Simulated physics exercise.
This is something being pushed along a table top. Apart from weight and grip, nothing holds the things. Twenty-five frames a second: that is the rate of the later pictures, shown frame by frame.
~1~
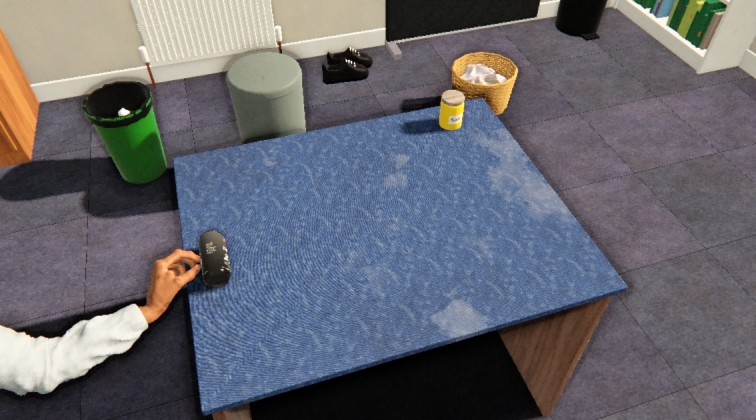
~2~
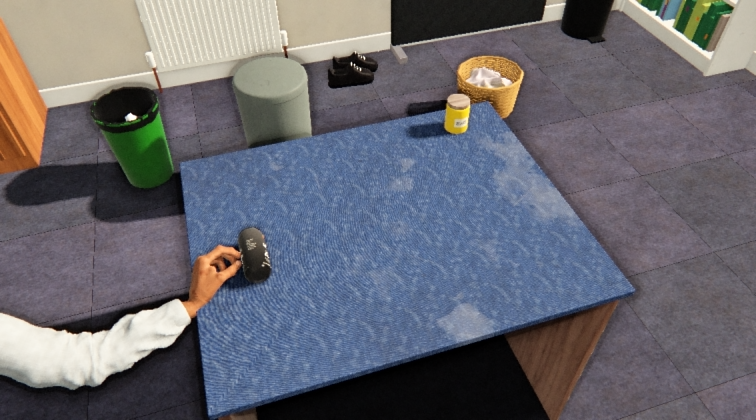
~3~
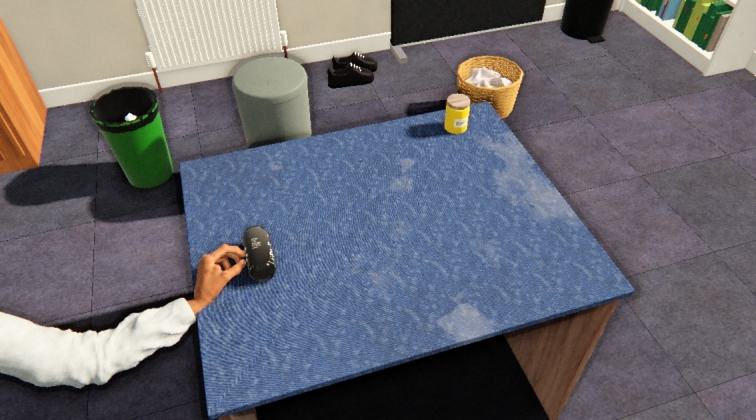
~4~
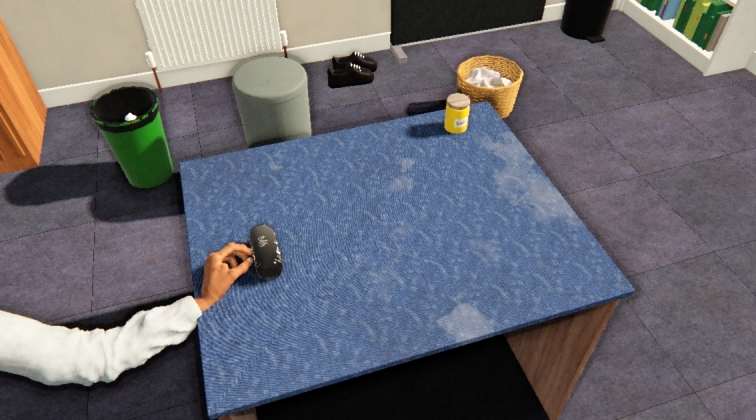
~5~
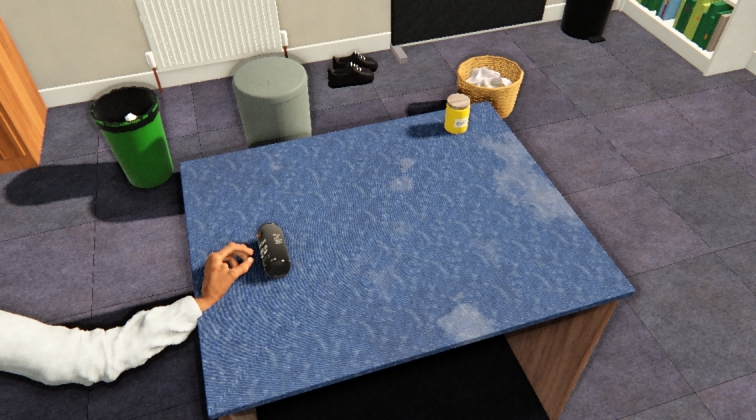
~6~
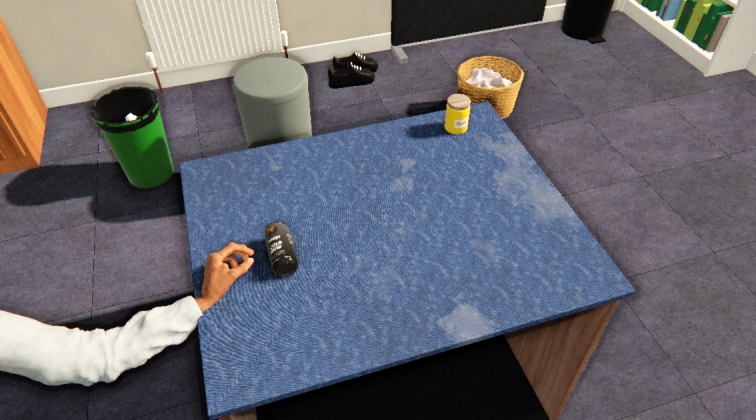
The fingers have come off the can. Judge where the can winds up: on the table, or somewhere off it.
It will fail to leave the table.
Then, 0.20 s on from there, black can shifted well along near (312, 241).
Then, 0.40 s on from there, black can shifted well along near (334, 236).
In the end, moved from the start, black can. At the end, from the last picture's camera, black can near (354, 231).
